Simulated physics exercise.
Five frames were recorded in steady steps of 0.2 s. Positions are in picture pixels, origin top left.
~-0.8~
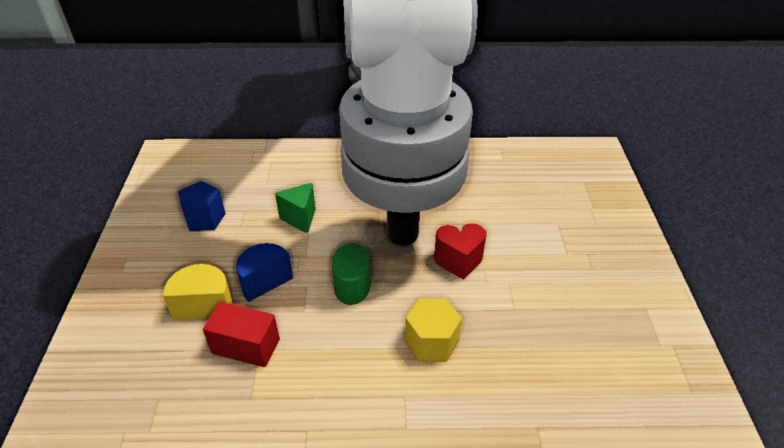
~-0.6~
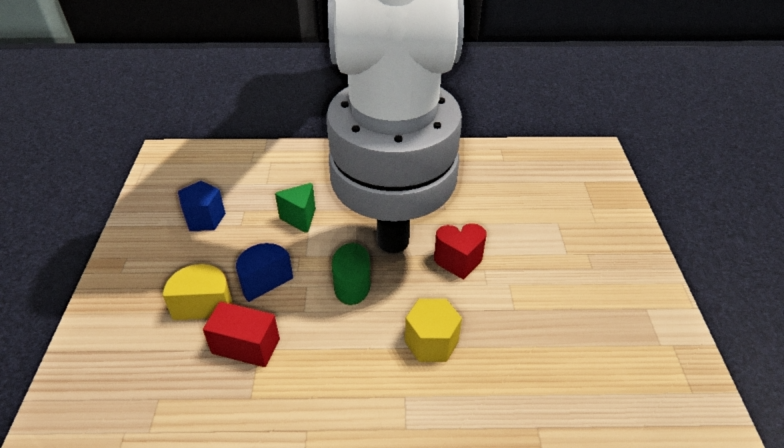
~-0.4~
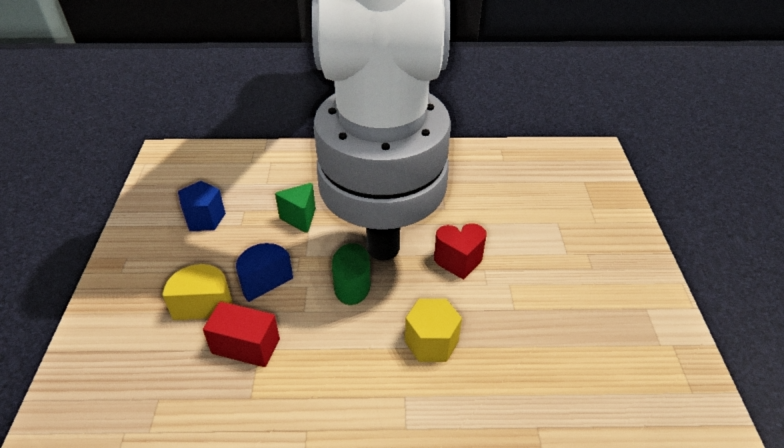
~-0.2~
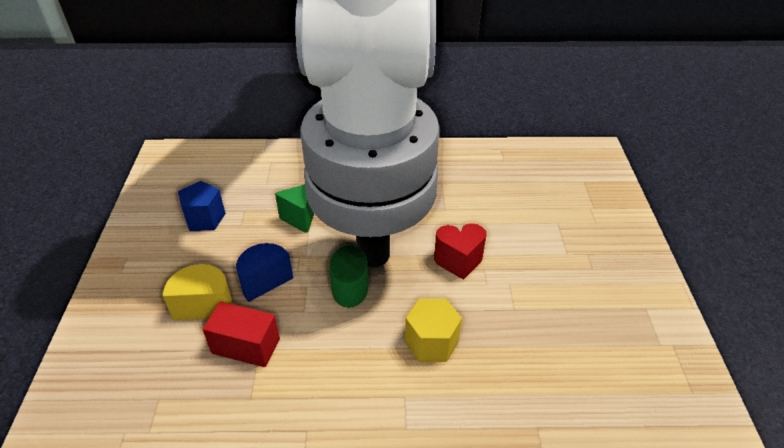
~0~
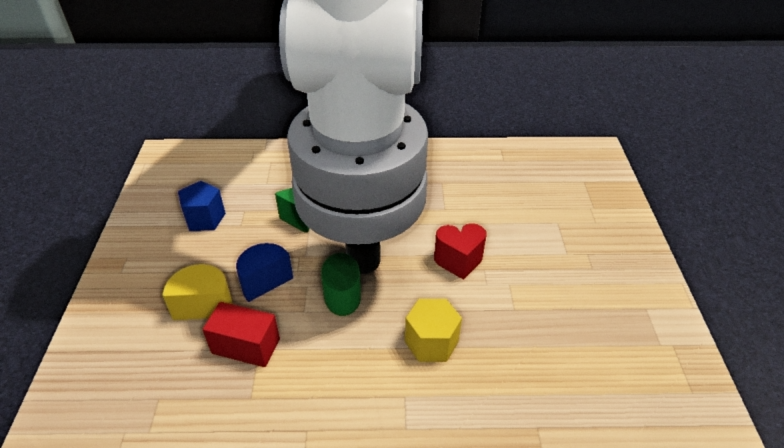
A robot arm with a black rod moved left and slightly toward the viewer over a wooden board of colorful blocks, then nudged the green oval block a little the same way.
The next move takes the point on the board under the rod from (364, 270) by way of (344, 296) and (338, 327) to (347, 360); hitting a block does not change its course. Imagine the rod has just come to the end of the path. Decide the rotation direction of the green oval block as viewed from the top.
Looking down: Clockwise.
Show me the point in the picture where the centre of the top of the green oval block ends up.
At roughly (299, 336).
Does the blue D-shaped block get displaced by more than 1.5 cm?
Answer: No.
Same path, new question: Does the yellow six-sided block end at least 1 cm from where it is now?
Answer: No.
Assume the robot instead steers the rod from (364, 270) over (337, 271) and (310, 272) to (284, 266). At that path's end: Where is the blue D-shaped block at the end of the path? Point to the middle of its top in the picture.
The answer is (236, 259).
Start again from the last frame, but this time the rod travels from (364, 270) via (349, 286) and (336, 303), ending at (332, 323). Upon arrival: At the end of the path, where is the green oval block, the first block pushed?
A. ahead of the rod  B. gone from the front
Letter A.
On the path given first. One third of the way, rod (343, 289); green oval block (318, 300).
Two thirds of the way, rod (337, 320); green oval block (302, 329), turned 15° clockwise.
At the end, rod (347, 353); red rectangular block in place; blue D-shaped block in place; green oval block (299, 336), turned 30° clockwise; yellow six-sided block in place.
